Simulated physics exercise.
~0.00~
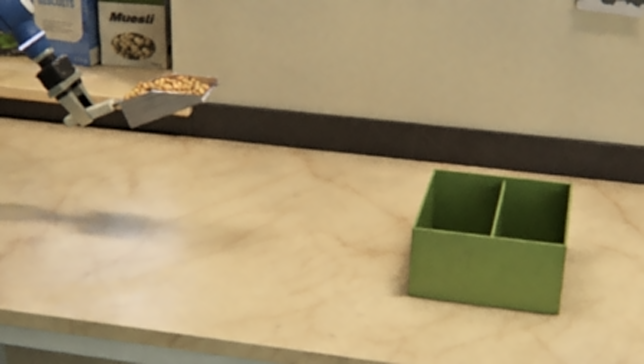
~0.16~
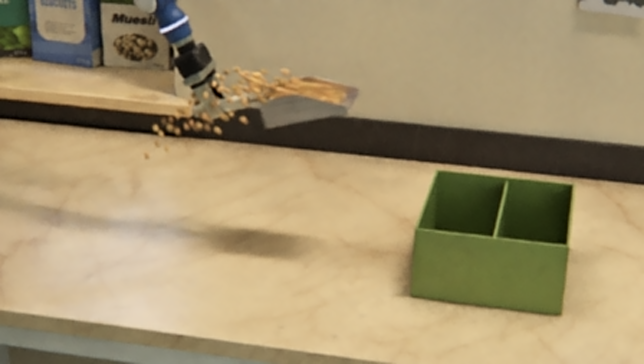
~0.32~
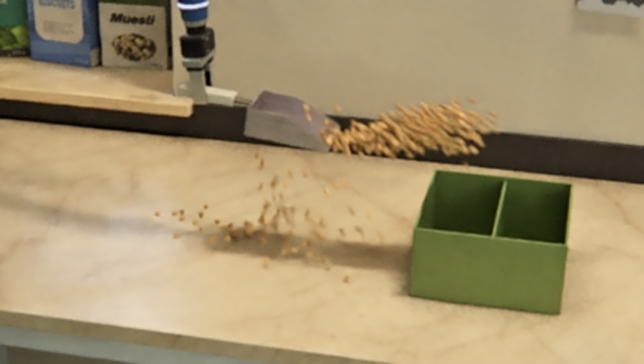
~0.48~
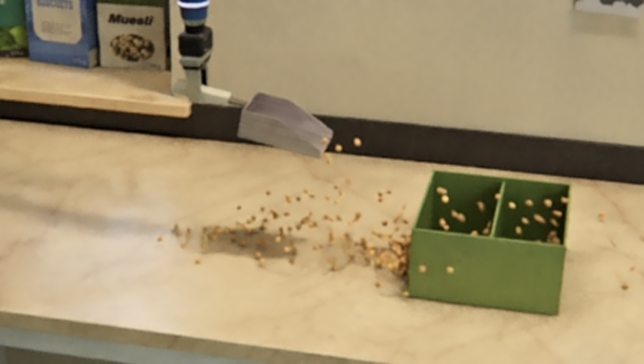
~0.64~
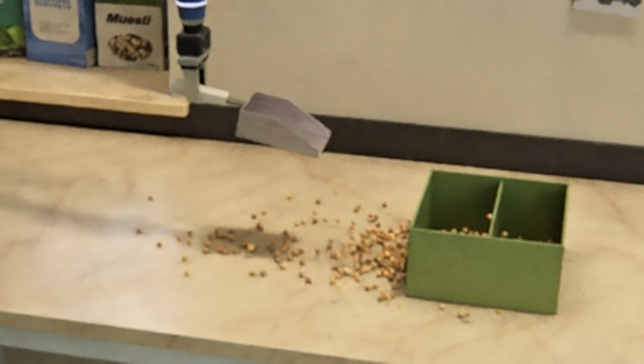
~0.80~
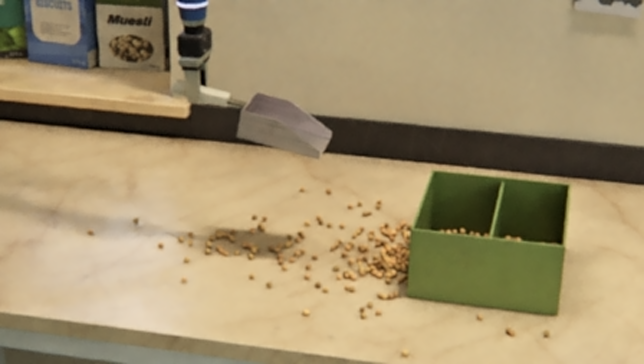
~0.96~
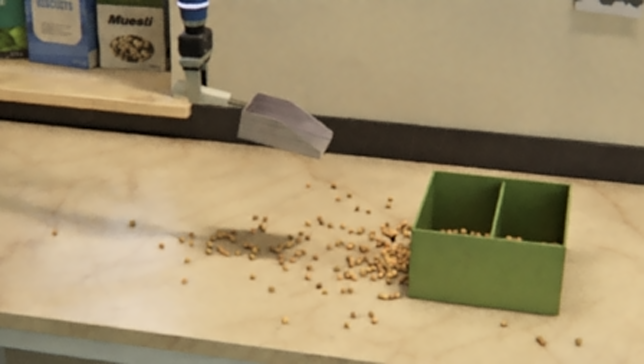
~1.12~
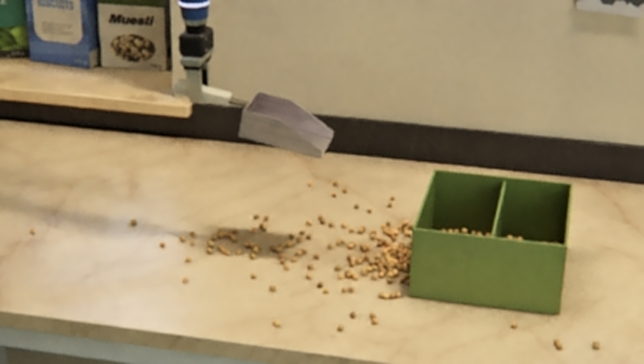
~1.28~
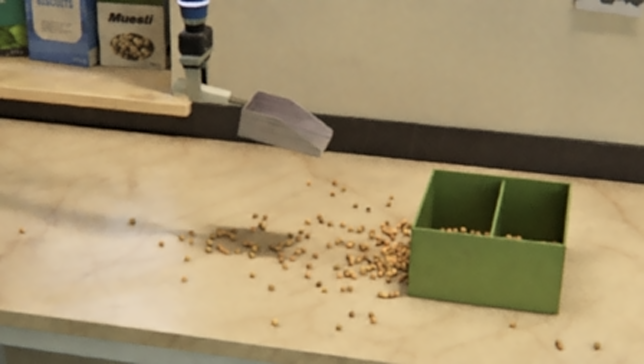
Kitchen counter with a robot arm swinging a scoop right and flinging chickpeas, some landing in a divided green bin, many scattering outside.
